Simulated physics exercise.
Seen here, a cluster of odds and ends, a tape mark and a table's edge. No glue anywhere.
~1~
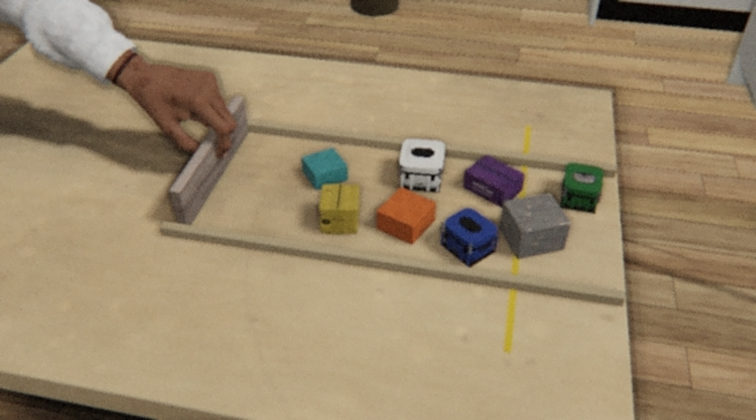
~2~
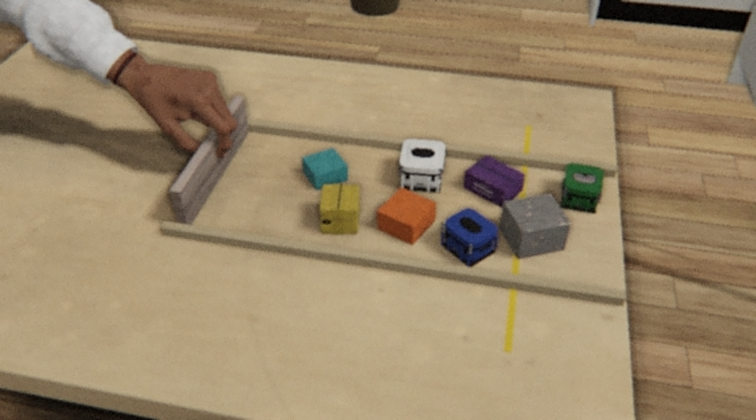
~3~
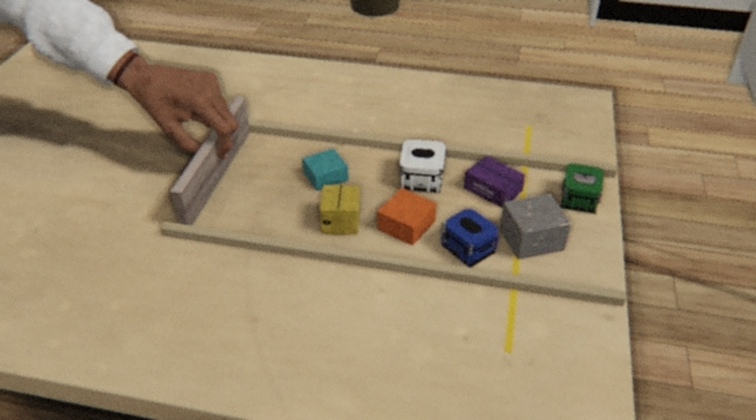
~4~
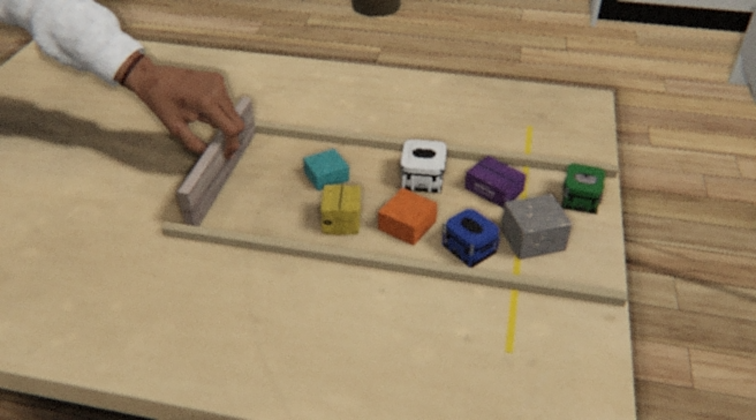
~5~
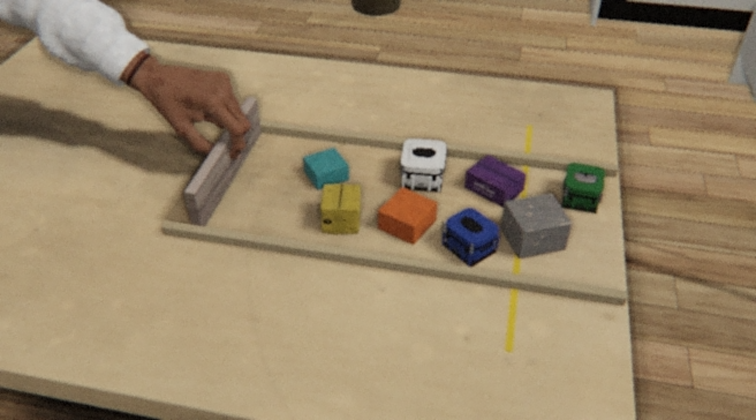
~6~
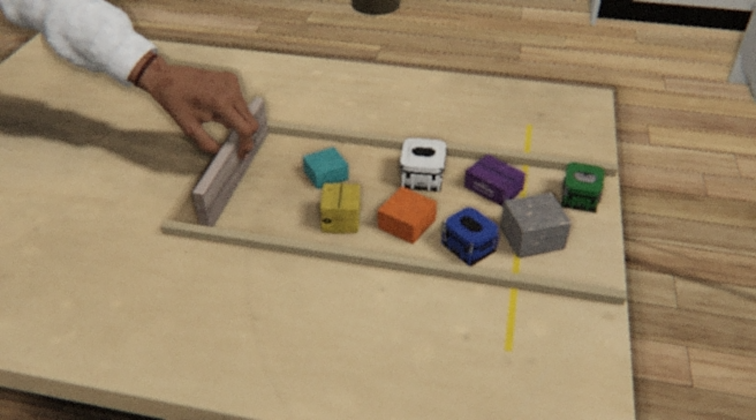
A hand slides an upright board slightly right toward colourful blocks and cases on a table.
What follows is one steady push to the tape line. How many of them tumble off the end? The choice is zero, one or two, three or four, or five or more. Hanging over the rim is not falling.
Here the number that fall off is one or two.
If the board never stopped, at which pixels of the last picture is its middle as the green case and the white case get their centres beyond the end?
At (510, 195) for the green case; at (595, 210) for the white case.
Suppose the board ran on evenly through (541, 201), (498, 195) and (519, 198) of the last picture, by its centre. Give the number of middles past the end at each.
Past the end: 2, 0 and 2.
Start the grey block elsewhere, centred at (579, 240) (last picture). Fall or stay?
From there it falls.
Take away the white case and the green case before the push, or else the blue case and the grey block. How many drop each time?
It would be 1 and 1.
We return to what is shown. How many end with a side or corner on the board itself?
It touches 3.
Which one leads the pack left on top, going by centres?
The purple box.
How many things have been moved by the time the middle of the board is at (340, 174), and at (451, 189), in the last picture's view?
The counts are 2 and 7.
A little later, none off yet; green case at rest near (583, 188); grey block at rest near (535, 225); purple box at rest near (495, 180).
Next, none off yet; green case at rest near (583, 188); grey block at rest near (535, 225); purple box moving near (506, 179).
Later still, none off yet; green case at rest near (583, 188); grey block shifted about its own width near (585, 231); purple box shifted about its own width near (546, 176).
When it is over, the number that fall off is one or two; down, grey block and green case.
